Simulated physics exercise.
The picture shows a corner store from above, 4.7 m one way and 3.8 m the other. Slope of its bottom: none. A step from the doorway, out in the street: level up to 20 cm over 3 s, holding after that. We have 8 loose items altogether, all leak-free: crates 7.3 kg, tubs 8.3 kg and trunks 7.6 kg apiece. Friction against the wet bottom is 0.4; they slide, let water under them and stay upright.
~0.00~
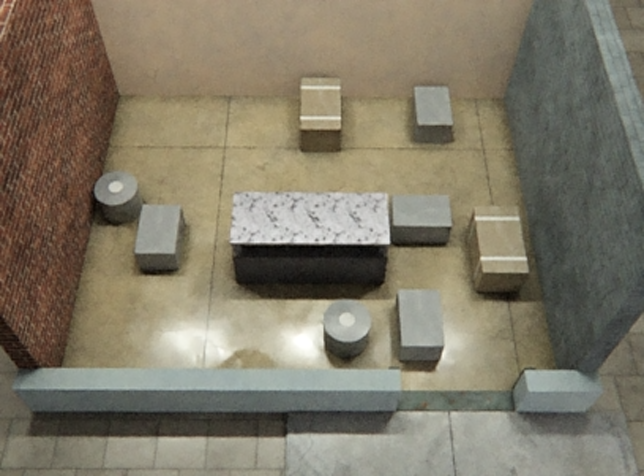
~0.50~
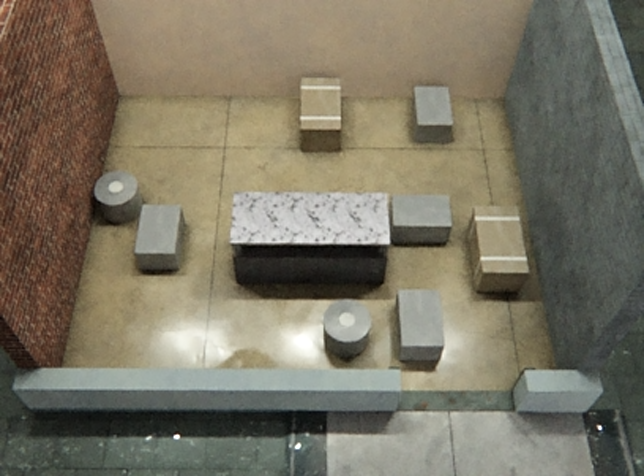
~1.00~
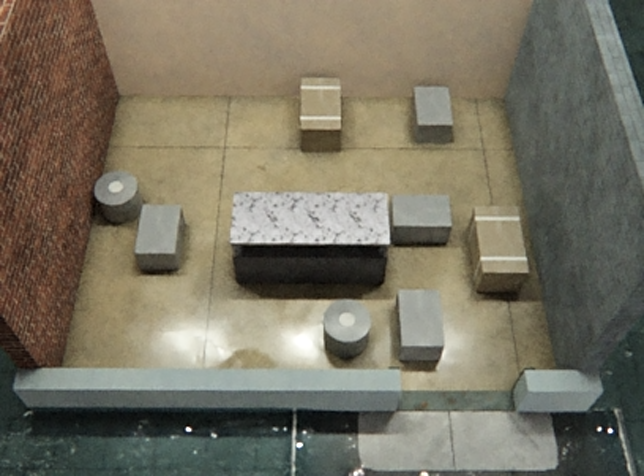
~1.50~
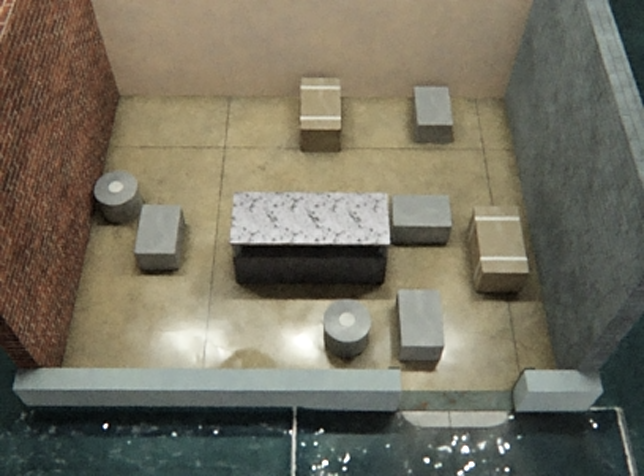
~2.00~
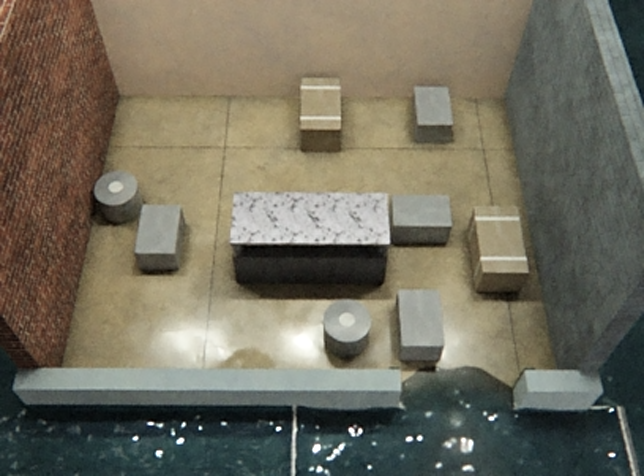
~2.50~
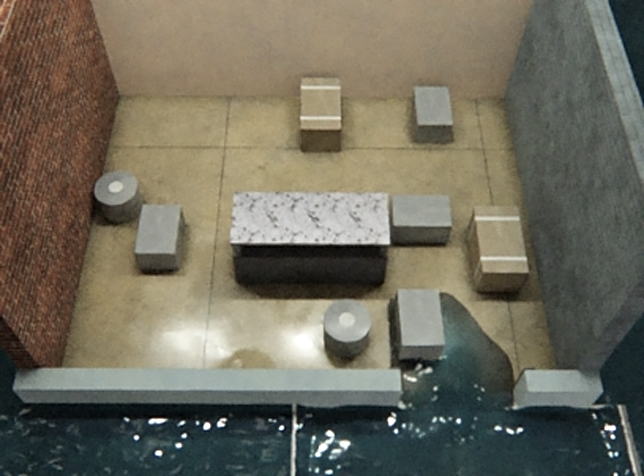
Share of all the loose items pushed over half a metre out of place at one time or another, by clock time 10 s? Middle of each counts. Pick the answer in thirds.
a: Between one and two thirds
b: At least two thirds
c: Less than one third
Between one and two thirds.
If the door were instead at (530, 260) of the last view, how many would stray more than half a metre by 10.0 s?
Then it comes to 8 of them.
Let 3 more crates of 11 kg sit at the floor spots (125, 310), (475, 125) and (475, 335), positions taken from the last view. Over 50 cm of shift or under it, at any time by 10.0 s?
In that order: Under, over, more.
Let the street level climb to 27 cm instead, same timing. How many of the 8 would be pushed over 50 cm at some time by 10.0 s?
7.
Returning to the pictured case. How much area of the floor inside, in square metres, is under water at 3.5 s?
Some 3.5 m2.
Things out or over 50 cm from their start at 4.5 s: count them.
At that time I count 2.
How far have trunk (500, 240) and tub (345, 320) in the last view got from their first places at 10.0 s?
Respectively 200 and 5 centimetres.
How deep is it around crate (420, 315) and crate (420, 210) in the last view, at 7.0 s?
About 10 and 5 cm.
After 3.5 s 0 of 8 are over 50 cm from their spots; 0 afloat.
After 4.5 s 2 of 8 are over 50 cm from their spots; 2 afloat.
After 7.0 s 5 of 8 are over 50 cm from their spots; 4 afloat.
After 10.0 s 5 of 8 are over 50 cm from their spots, and 5 have been at some point; 7 afloat.
